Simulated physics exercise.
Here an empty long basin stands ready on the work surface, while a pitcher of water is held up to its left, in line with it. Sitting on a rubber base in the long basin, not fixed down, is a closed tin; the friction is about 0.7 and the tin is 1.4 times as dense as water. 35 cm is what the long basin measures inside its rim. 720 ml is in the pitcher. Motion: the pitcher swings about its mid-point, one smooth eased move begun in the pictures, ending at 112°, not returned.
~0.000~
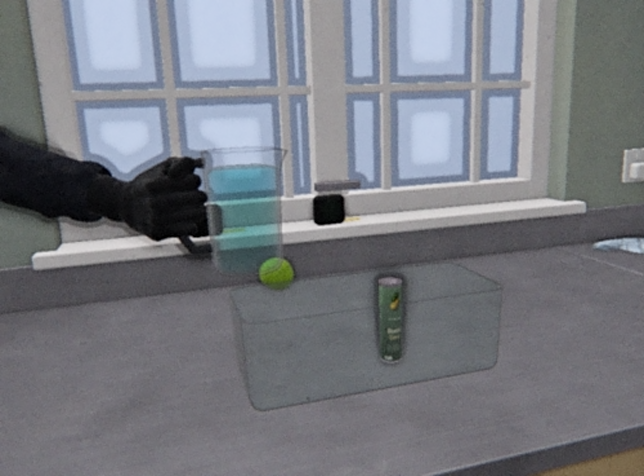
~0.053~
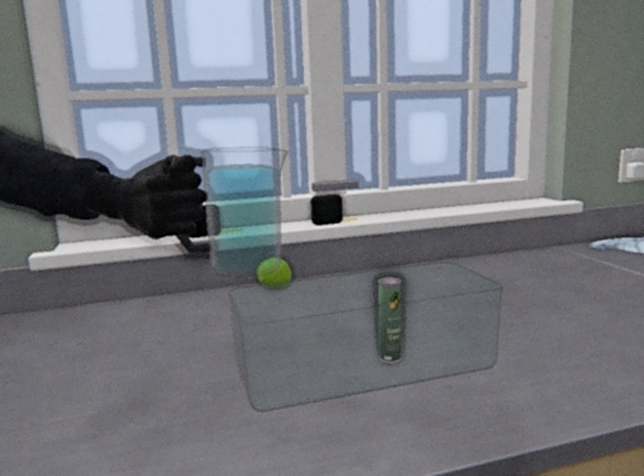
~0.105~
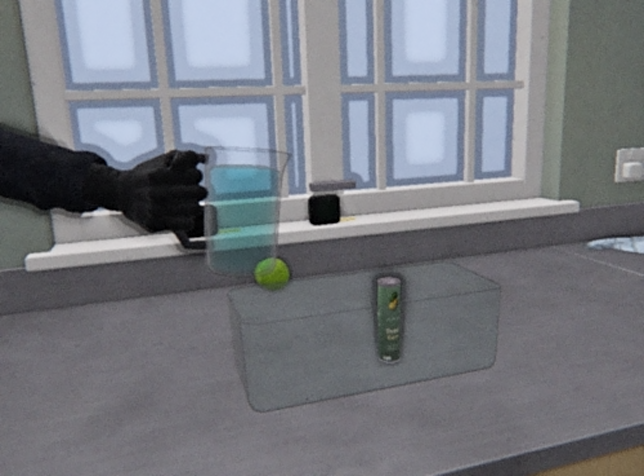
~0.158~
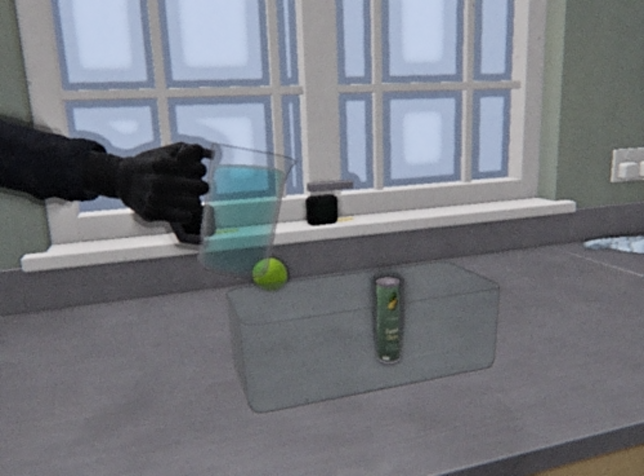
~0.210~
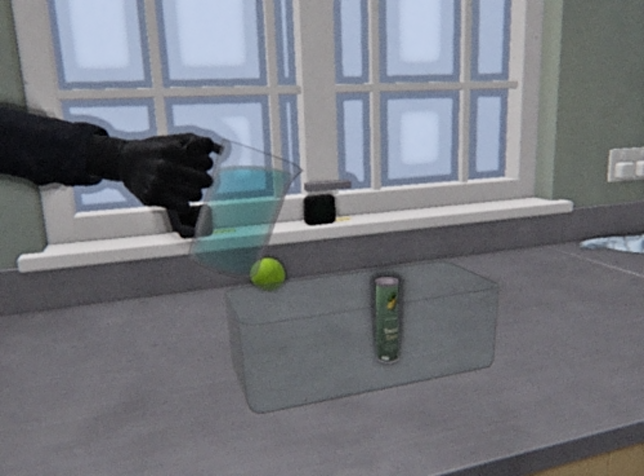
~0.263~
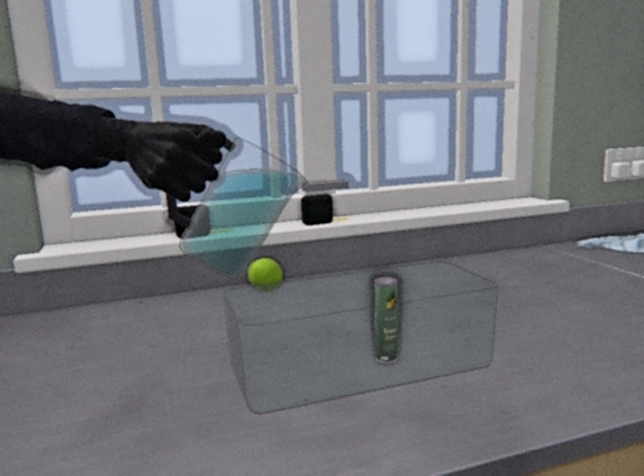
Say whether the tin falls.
It's going to stay vertical.
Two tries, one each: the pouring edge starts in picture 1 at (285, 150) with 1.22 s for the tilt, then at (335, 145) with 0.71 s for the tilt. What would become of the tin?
In the first try it remains standing; in the second it comes down.
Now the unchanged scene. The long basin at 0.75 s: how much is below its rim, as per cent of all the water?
I'd put it at roughly 66 per cent.
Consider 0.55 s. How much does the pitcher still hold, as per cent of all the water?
68 %.
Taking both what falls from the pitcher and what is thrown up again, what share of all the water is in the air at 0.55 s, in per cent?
Near 18 per cent at that time.
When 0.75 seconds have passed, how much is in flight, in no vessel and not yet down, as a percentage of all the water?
Some 16 % is up in the air.
By 0.55 s the tilt is 98° and 67 per cent is still to pour; the tin stands where it began.
By 0.75 s the tilt is 112° and 20 per cent is still to pour; the tin stands where it began.
By 0.97 s the tilt is 112° and 1 per cent is still to pour; the tin stands where it began.
By 1.21 s the tilt is 112° and 0 per cent is still to pour; the tin stands where it began.
At rest the tin stands where it began.
